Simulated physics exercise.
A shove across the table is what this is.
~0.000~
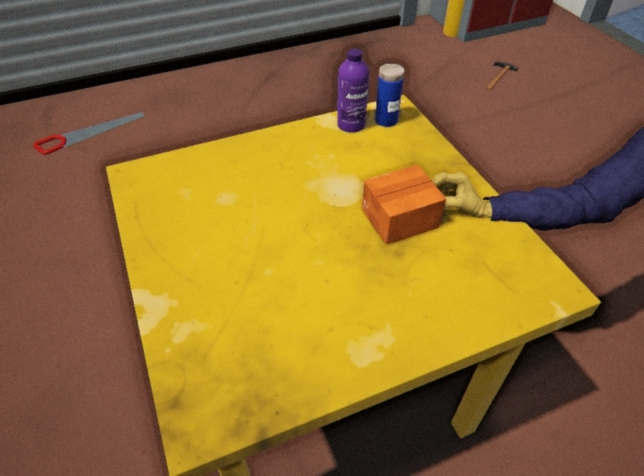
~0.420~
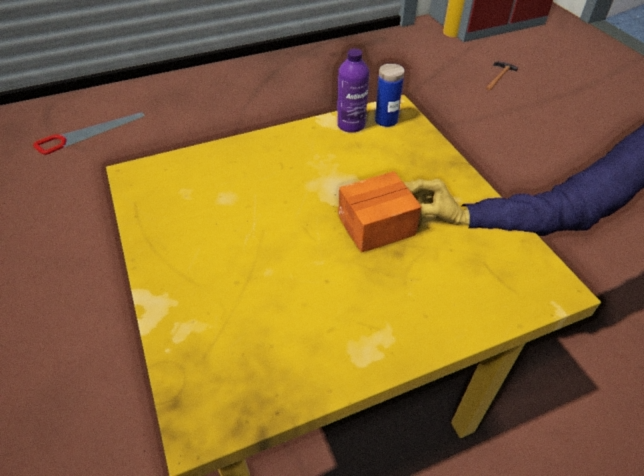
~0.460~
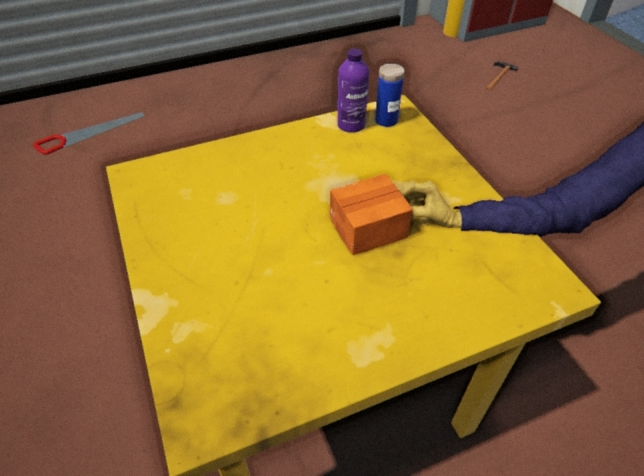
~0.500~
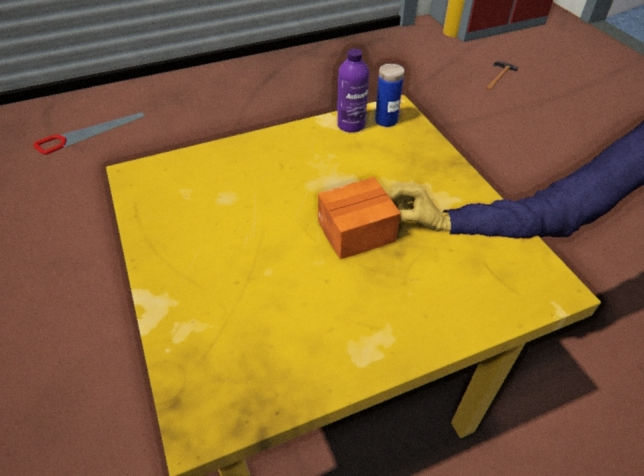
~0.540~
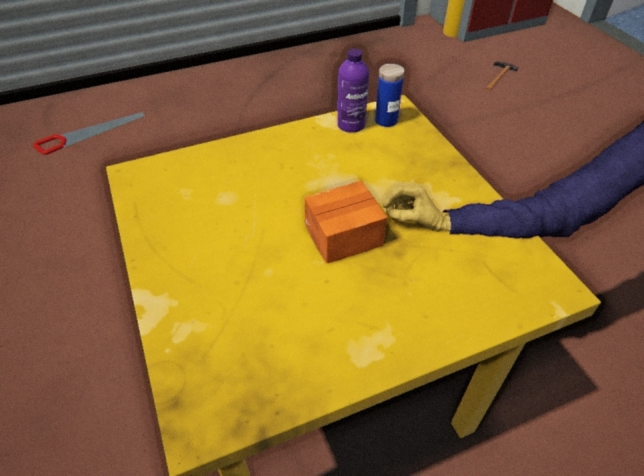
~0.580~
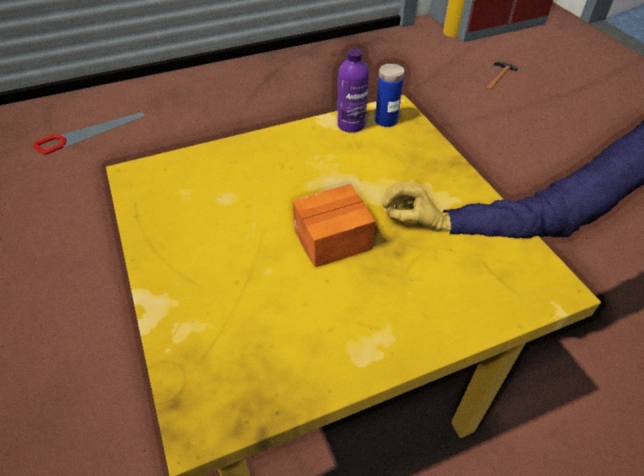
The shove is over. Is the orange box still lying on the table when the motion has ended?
Yes, it is still up there.
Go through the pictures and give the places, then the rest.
In the first frame, under the hand; orange box (402, 204).
In the second frame, under the hand; orange box (378, 211).
In the third frame, under the hand; orange box (369, 214).
In the fourth frame, orange box (357, 218).
In the fifth frame, orange box (344, 222) moved a little.
In the sixth frame, orange box (333, 225) moved a little.
By 0.68 s, orange box moved about its own width near (312, 232).
By 0.78 s, orange box moved about its own width near (302, 235).
When it is over (1.4 s), moved from the start, orange box. End places, in pixels of the last picture, orange box near (301, 235).
